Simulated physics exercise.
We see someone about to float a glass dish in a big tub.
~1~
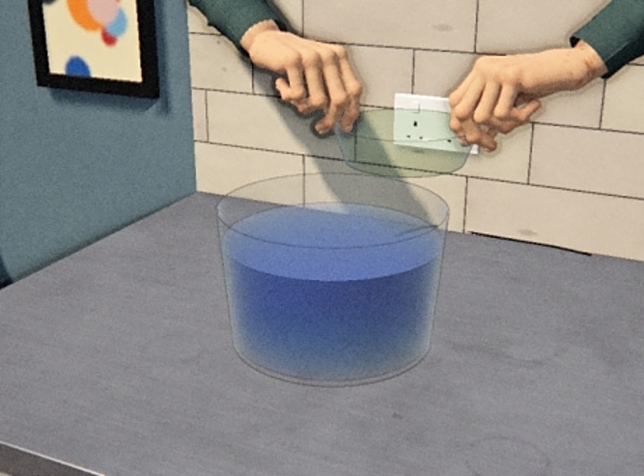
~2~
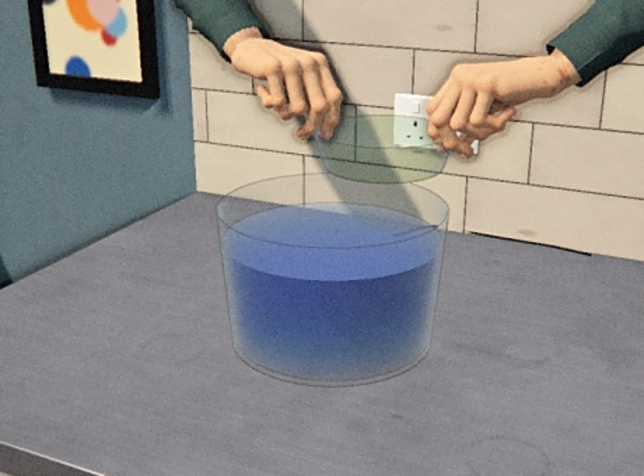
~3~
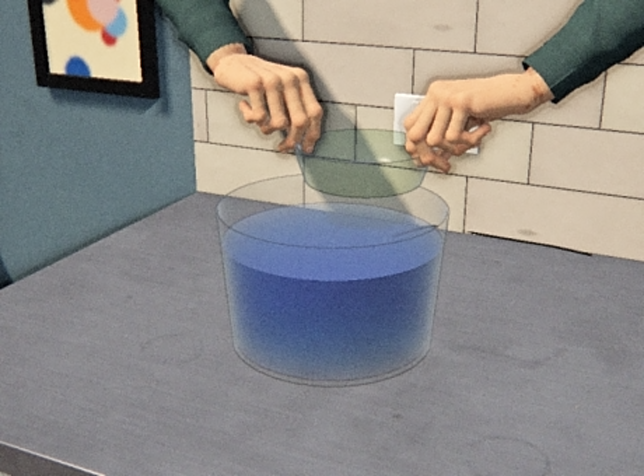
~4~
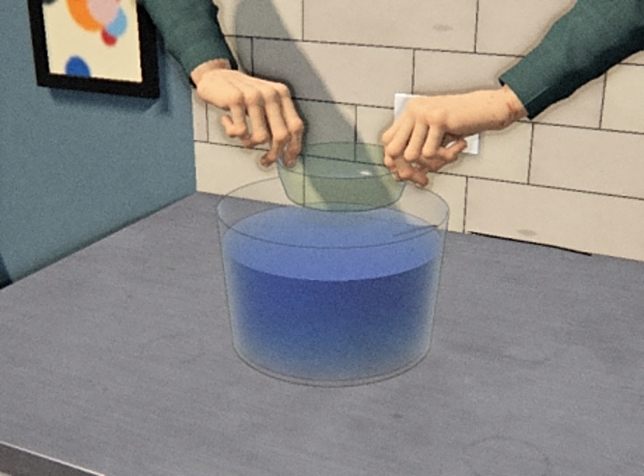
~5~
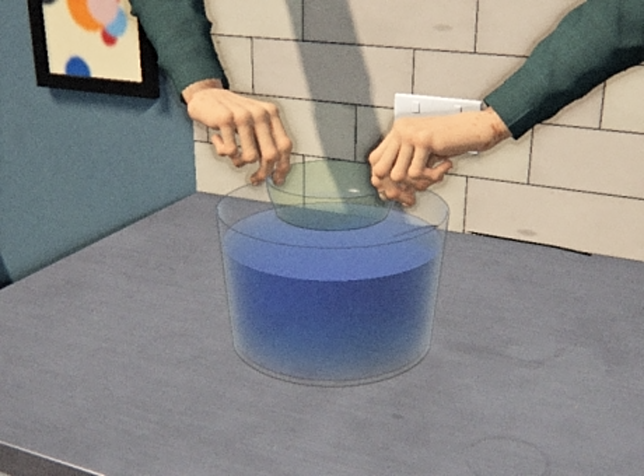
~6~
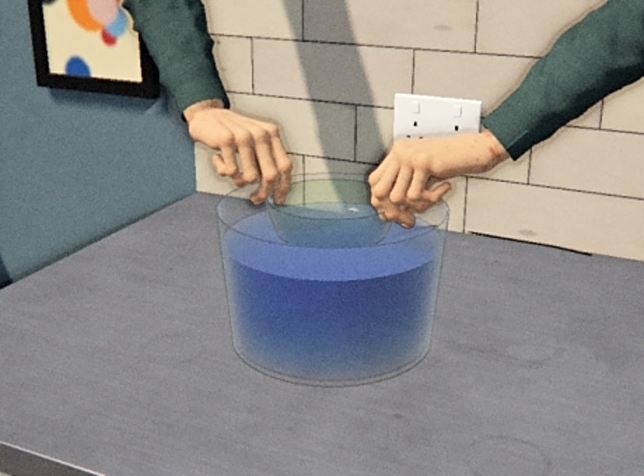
Two hands in dark green sleeves hold a clear, faintly green dish above a big transparent tub of blue liquid on a grey worktop, seen from slightly above. Behind are pale wall tiles with a white socket, and a colourful framed print hangs on a blue wall at left. The hands carry the empty dish left and down until it is just over the liquid, while the view stays still.
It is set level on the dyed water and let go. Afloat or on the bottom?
The dish stays afloat.
Shortly, the dish dips into the dyed water.
Then, it bobs and steadies.
At the finish, the dish floats with about half of its side showing.
